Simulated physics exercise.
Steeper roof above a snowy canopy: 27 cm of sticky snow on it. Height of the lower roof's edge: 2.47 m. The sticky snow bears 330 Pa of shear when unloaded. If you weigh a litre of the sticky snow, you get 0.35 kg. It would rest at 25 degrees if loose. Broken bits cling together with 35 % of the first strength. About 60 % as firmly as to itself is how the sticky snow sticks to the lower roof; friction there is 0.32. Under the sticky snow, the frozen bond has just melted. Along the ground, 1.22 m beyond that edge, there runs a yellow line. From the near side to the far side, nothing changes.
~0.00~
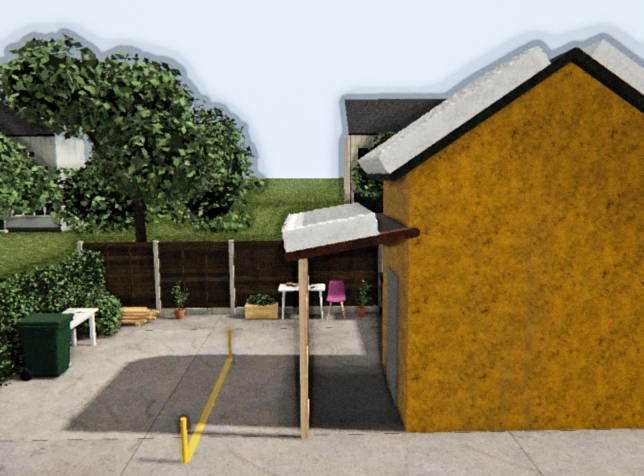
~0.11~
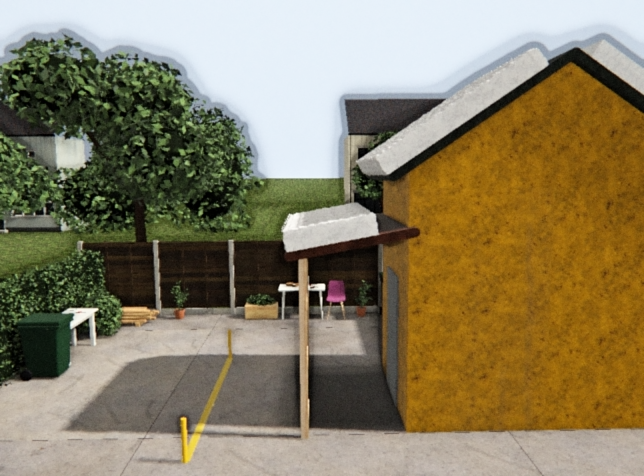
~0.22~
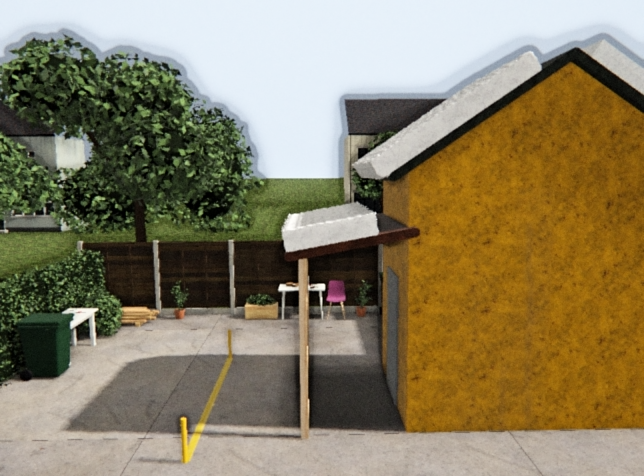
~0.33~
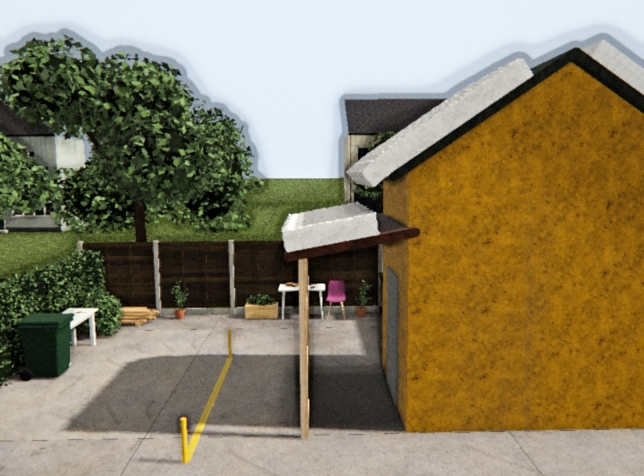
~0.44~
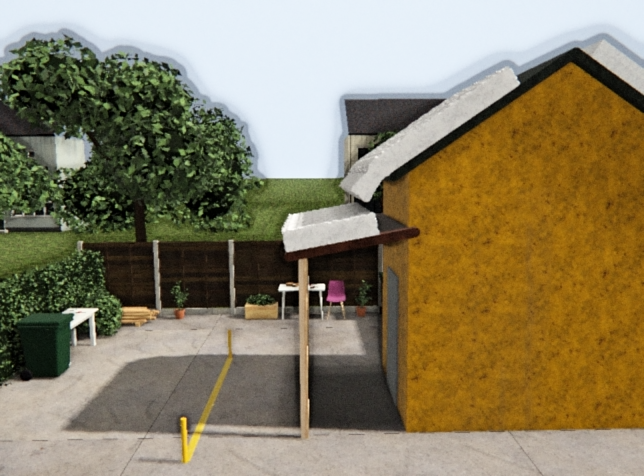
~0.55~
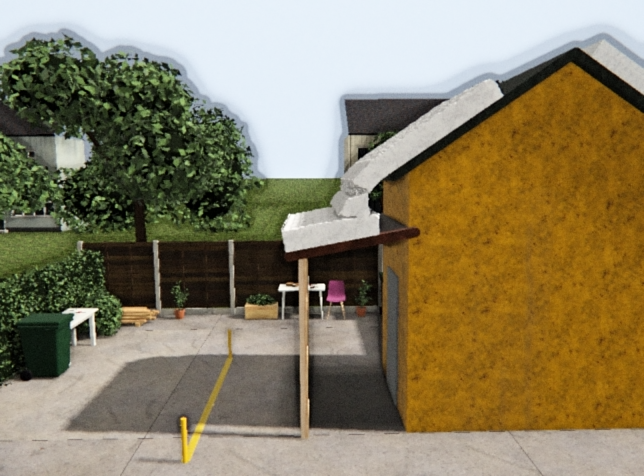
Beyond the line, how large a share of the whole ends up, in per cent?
Roughly 52 per cent.
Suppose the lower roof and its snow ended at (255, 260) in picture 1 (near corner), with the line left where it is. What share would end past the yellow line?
In that case some 45 per cent.
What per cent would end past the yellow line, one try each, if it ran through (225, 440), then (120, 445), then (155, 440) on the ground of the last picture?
First try around 60 per cent, second around 30 per cent, third around 40 per cent.
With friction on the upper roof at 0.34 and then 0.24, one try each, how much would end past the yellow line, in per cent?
I'd expect around 40 percent, then around 45 percent.
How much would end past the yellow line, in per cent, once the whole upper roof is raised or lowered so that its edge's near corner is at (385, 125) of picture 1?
Result: Near 55 %.
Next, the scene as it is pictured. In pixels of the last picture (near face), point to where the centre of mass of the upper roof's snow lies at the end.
It sits close to (154, 396).
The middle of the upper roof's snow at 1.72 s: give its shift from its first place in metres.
I'd put it near 4.2 m.
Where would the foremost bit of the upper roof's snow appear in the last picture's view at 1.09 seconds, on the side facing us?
Roughly at (247, 242).
After 1.09 s, none is below the lower edge and 0 % is past the line.
After 1.72 s, 64 % is below the lower edge and 41 % is past the line.
After 2.36 s, 73 % is below the lower edge and 52 % is past the line.
After 3.00 s, 73 % is below the lower edge and 52 % is past the line.
After 3.10 s, at the end, 73 % is below the lower edge and 52 % is past the line.
